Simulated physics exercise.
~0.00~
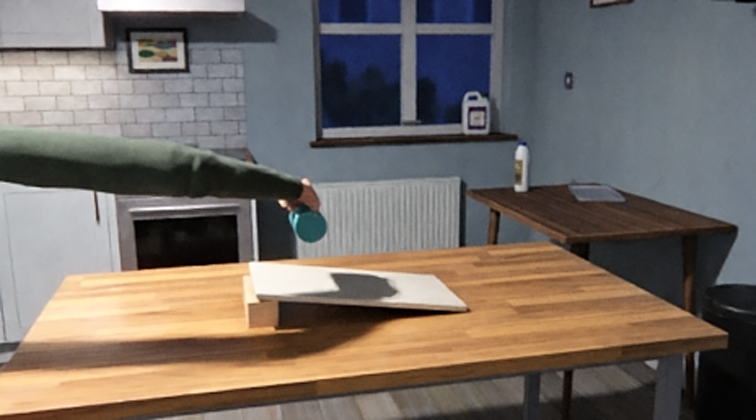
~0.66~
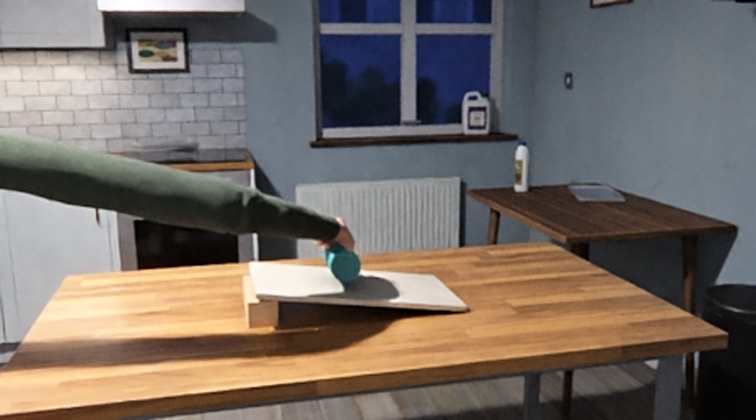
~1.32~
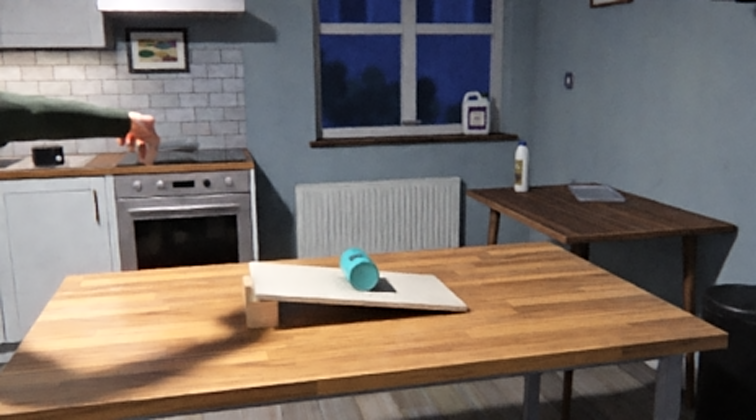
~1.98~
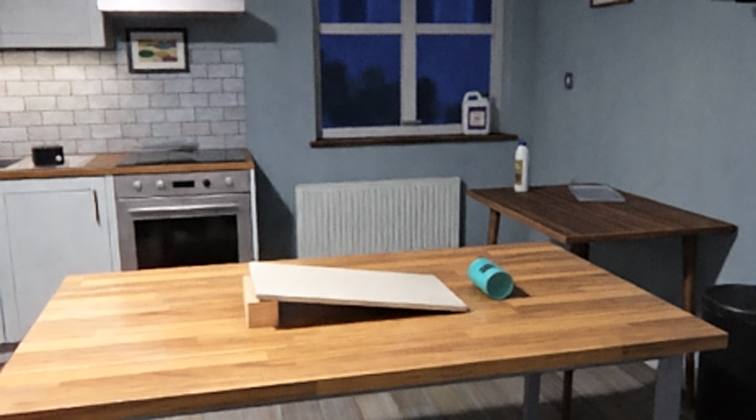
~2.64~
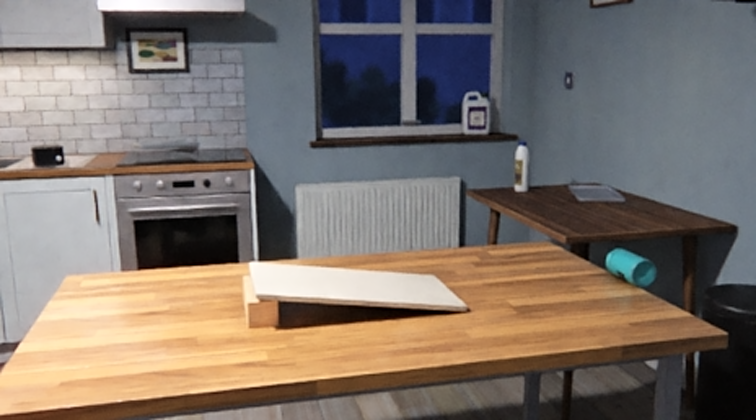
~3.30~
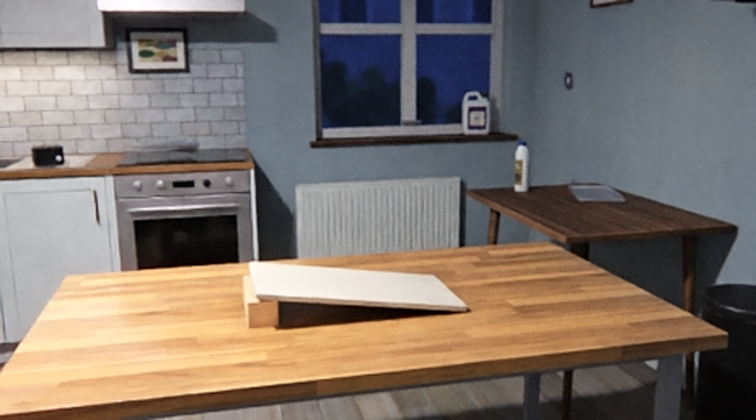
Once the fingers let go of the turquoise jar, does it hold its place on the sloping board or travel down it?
It travels down the slope to the right, leaves the board and carries on across the table.
